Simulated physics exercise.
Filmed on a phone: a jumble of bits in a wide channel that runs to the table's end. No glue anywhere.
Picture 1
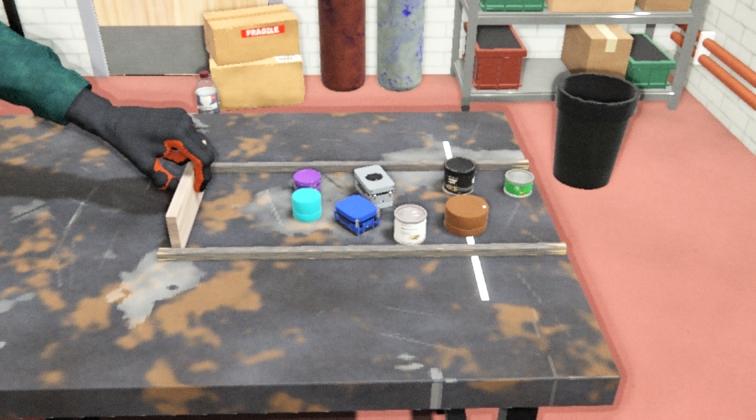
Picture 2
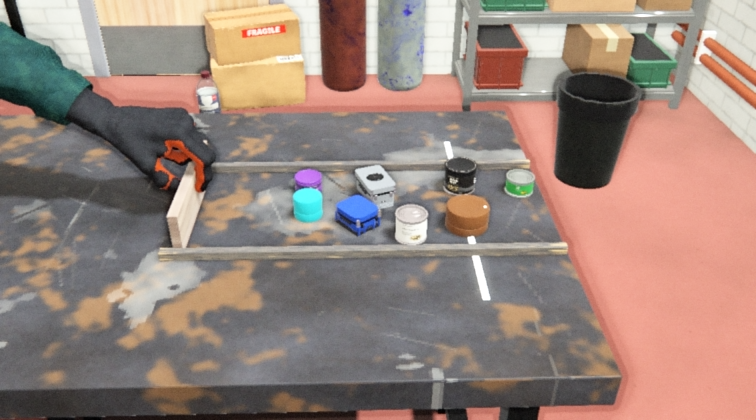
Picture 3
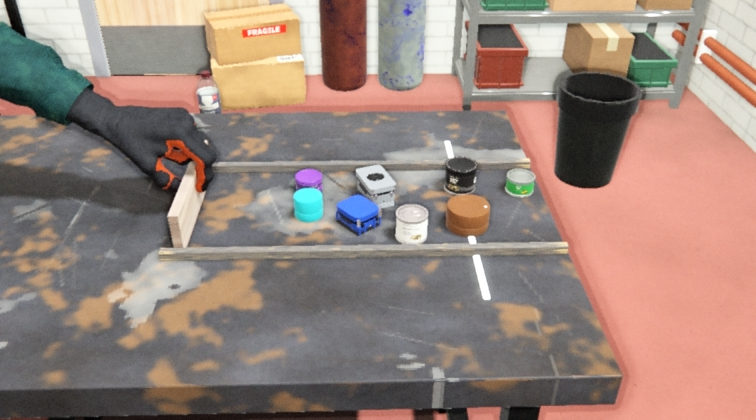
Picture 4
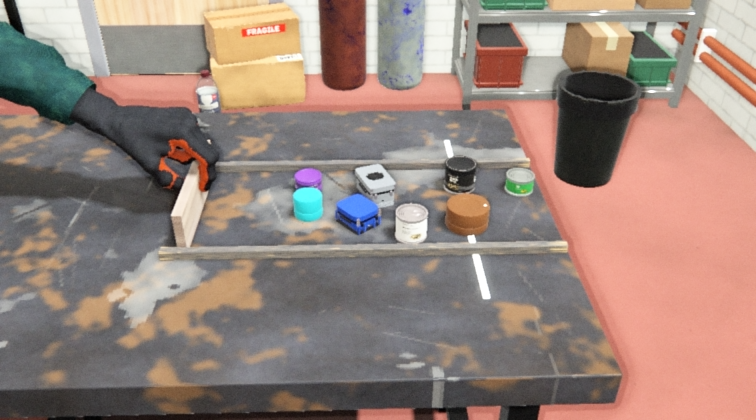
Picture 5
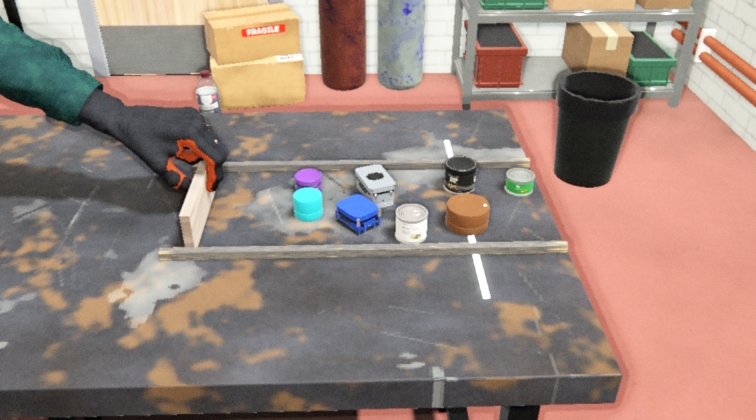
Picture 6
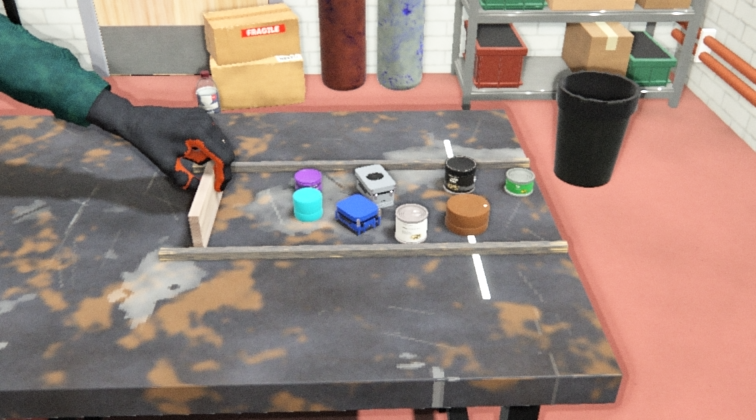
A rust-stained dark table stands in a workshop with a pinkish-red floor, seen from above one long side, with boxes, shelving and a black bin beyond. Between two wooden strips sit a purple tub, turquoise pot, grey case, blue case, white pot, black pot, brown lid and green pot, with white tape at right. A black-gloved hand holds a board upright at left, nearly still, then slides it slightly right while the jumble and camera stay put.
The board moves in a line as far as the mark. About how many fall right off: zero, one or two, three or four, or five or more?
In the end the number that fall off is one or two.
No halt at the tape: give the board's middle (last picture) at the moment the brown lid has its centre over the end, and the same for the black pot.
About (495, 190), and (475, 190) for the other.
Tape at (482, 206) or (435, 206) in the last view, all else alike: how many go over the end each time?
In that order 2 and 0.
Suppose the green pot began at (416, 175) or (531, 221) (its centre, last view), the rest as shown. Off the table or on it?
In that order, it remains up; is kept.
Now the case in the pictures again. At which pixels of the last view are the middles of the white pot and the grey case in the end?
First (488, 229), then (488, 178).
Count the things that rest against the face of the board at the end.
It touches 4.
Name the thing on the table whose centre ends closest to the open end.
The black pot.
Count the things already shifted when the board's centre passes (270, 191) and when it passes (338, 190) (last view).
The counts are 0 and 4.
Soon after, none off yet; green pot at rest near (520, 182); black pot at rest near (460, 175); brown lid at rest near (467, 215).
In the end, the number that fall off is one or two; gone, green pot.
